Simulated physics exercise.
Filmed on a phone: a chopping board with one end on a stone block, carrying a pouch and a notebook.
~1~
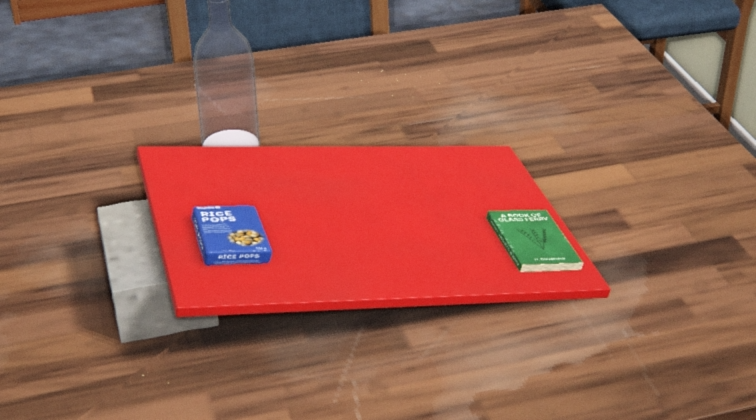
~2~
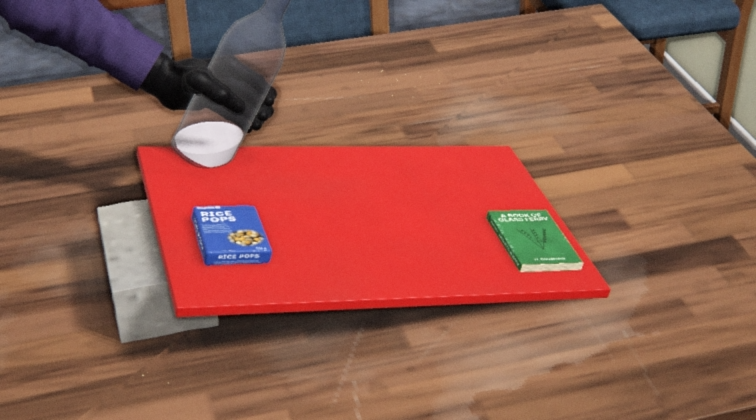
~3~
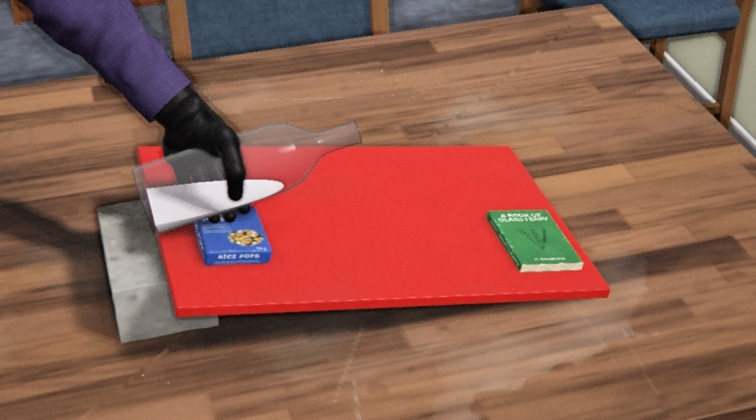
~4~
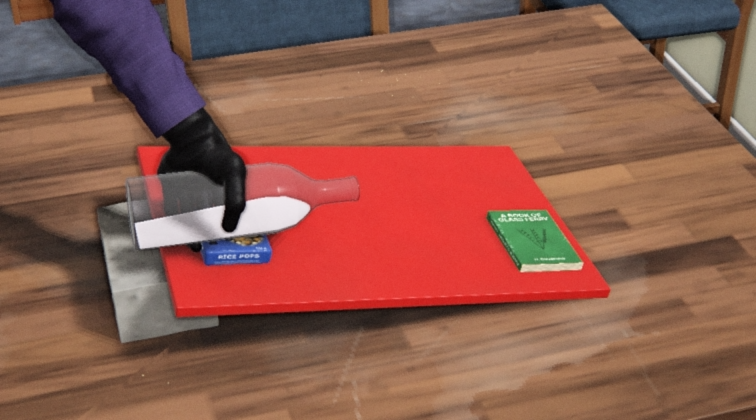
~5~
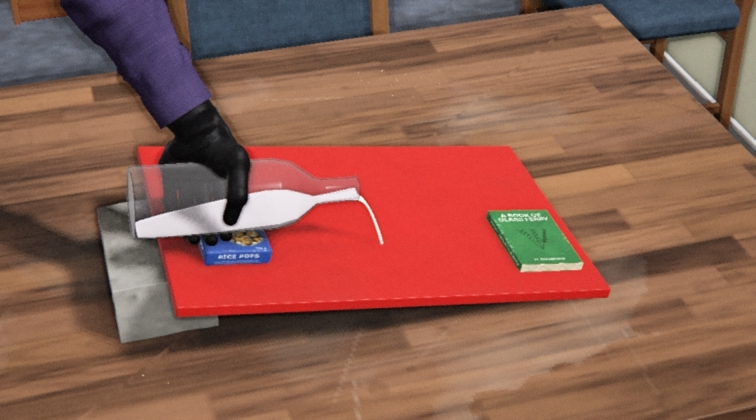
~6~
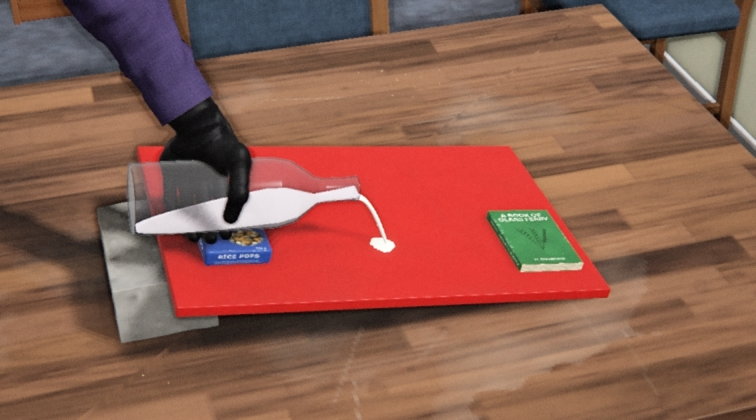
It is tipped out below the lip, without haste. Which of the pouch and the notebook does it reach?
The pouch stays dry; the notebook gets wet.
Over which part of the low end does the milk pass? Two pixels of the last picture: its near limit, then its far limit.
Near limit (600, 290), far limit (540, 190).
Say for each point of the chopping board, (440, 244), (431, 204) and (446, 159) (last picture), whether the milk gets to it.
The first is wet; the next untouched; the last clear of it.
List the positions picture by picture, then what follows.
The first picture shows the chopping board slopes down to the right; bottle (225, 77) nearly empty; pouch (231, 235); notebook (533, 240).
The second picture shows bottle (244, 68) tipped 30° with all of its load; pouch (231, 235).
The third picture shows bottle (254, 165) tipped 80° with all of its load; notebook (533, 240).
The fourth picture shows the chopping board slopes down to the right; bottle (249, 201) tipped 95° with all of its load; pouch (231, 235).
The fifth picture shows the first of it lands; bottle (250, 196) tipped 95° with all of its load; notebook (533, 240).
The sixth picture shows the first of it lands; bottle (250, 194) tipped 100° with nearly all of its load; pouch (231, 235); notebook (533, 240).
Next, it runs down to the right; the pouch is clear of it; the notebook is in it.
After that, it runs down to the right and off the end; the pouch is clear of it; the notebook is in it.
Finally, it runs down to the right and off the end; the pouch is clear of it; the notebook is in it.
